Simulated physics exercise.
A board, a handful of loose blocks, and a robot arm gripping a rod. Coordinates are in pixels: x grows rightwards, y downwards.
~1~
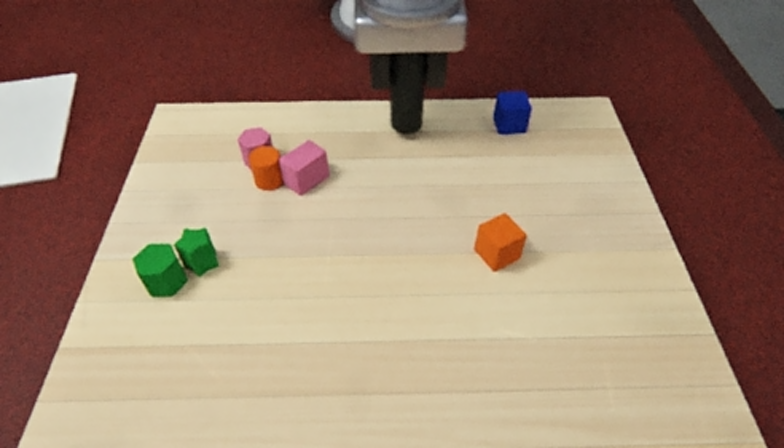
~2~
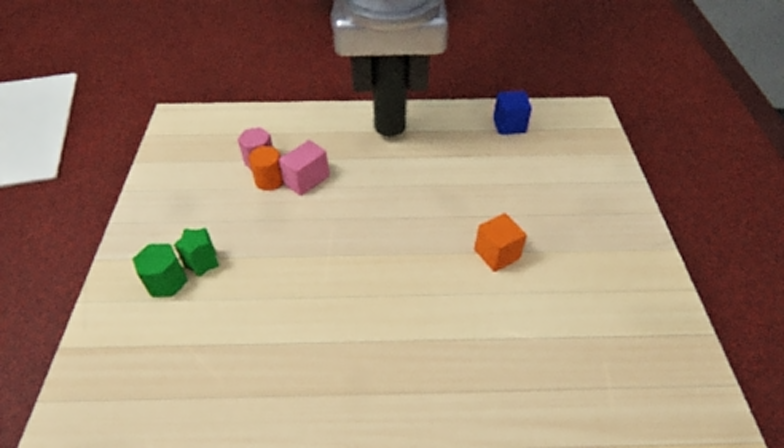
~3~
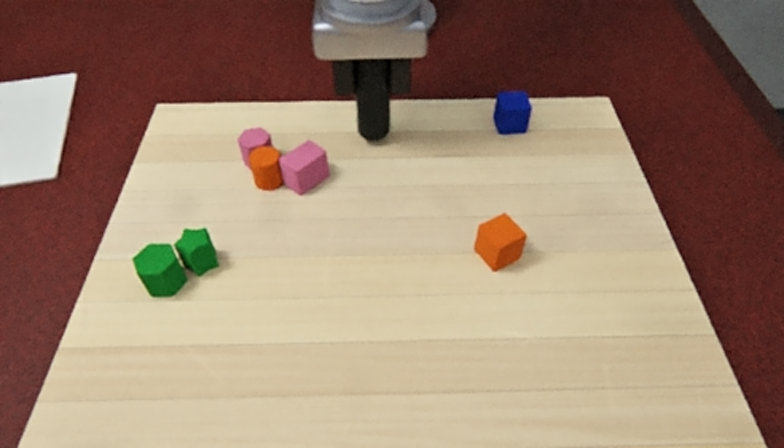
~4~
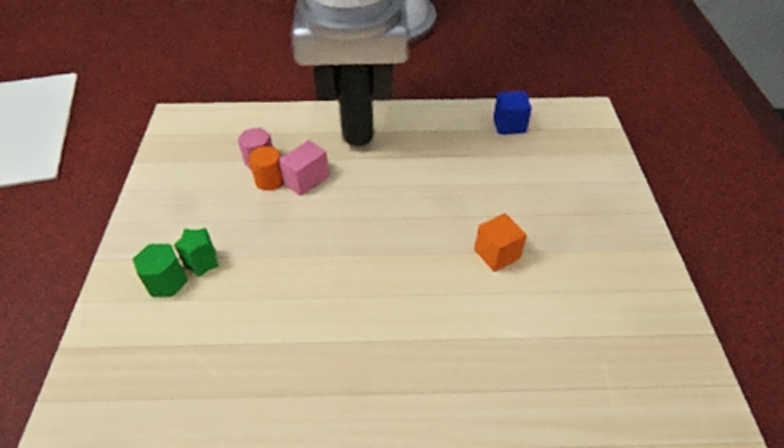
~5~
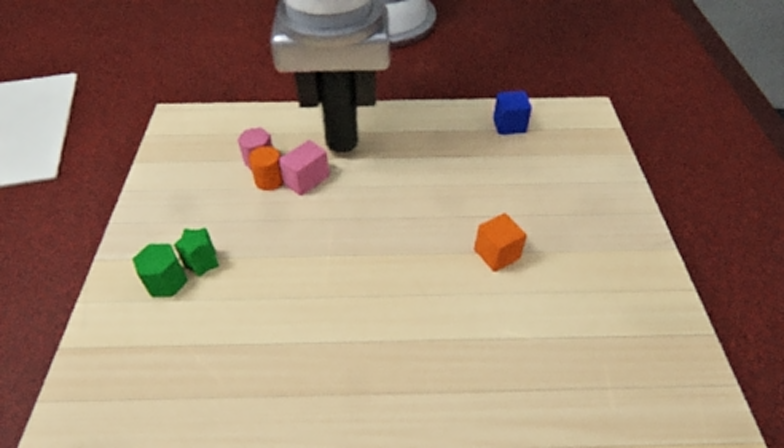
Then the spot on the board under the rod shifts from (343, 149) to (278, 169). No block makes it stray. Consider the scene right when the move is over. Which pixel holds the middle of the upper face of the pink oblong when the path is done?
The middle of its upper face should be somewhere near (289, 168).
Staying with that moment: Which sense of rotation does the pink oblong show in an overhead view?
Spin direction: Counter-clockwise.
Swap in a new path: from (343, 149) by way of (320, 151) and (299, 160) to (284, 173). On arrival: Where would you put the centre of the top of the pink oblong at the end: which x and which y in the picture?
I'd expect the centre of its top face to be at (294, 173).
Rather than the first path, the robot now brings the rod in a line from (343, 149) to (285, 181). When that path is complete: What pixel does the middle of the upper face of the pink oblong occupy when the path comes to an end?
My prediction: (277, 184).
On the path given first. Halfway along, rod (310, 152); pink oblong (297, 160), turned 25° anticlockwise.
At the end, rod (277, 162); pink six-sided block (244, 137), turned 15° clockwise; orange circular block (249, 163); pink oblong (289, 168), turned 60° anticlockwise.
